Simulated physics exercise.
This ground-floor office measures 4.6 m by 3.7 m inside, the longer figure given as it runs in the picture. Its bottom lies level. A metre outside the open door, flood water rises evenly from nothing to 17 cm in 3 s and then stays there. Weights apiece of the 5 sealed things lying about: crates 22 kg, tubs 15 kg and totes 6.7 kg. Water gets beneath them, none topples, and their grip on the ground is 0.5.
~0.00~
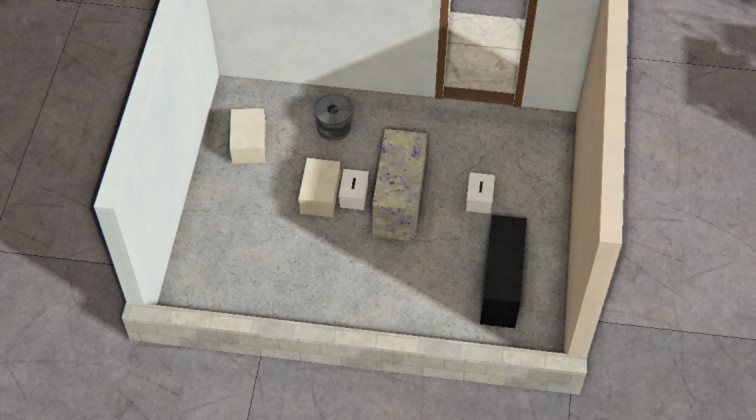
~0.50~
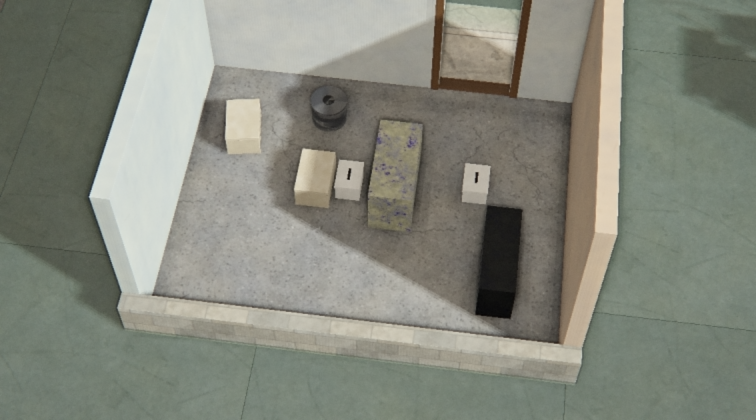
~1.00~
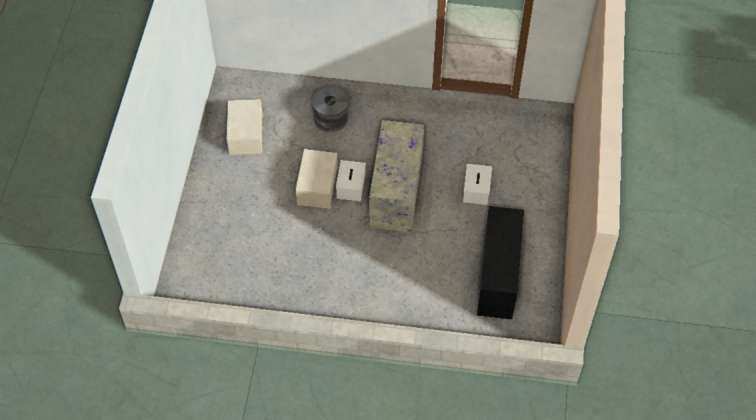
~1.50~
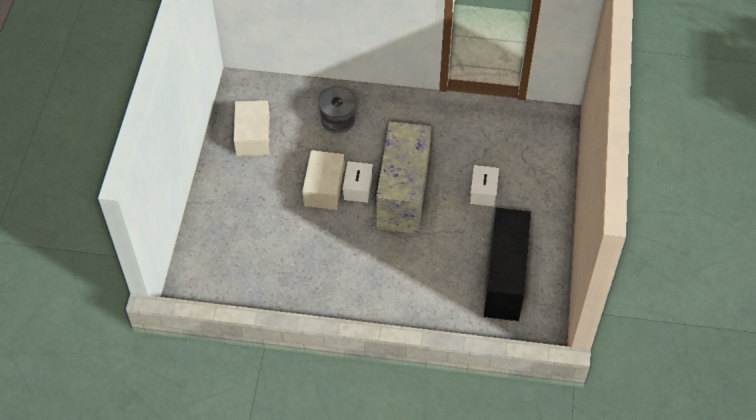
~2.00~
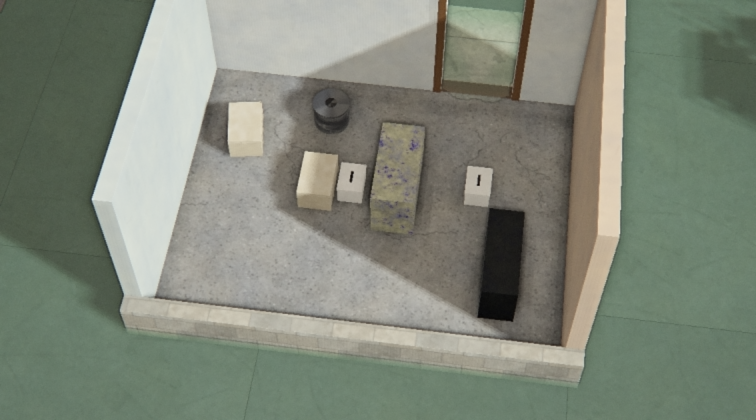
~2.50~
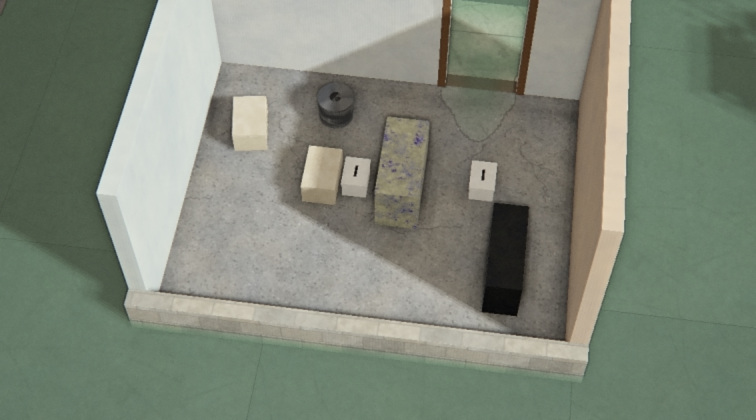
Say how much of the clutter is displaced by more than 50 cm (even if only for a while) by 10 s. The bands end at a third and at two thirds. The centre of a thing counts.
Share: Under a third.
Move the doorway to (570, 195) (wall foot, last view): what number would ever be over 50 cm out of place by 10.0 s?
Then 1.
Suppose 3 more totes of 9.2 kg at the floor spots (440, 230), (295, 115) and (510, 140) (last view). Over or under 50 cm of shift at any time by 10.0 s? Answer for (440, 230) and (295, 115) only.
In that order: Past it, under.
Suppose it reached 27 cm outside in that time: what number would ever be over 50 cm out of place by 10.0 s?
Then 1.
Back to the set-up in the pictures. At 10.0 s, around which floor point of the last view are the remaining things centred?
Near (312, 181).
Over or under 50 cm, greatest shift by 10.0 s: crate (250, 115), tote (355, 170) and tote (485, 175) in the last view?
In that order: Less, under, past it.
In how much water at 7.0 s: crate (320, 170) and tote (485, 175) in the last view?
About 2 and 5 cm.
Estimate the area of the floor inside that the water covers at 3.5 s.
Roughly 3.0 m2.
After 3.5 s 0 of 5 are over 50 cm from their spots; 0 afloat.
After 4.5 s 0 of 5 are over 50 cm from their spots; 0 afloat.
After 7.0 s 1 of 5 are over 50 cm from their spots; 0 afloat.
After 10.0 s 1 of 5 are over 50 cm from their spots, and 1 have been at some point; 0 afloat.
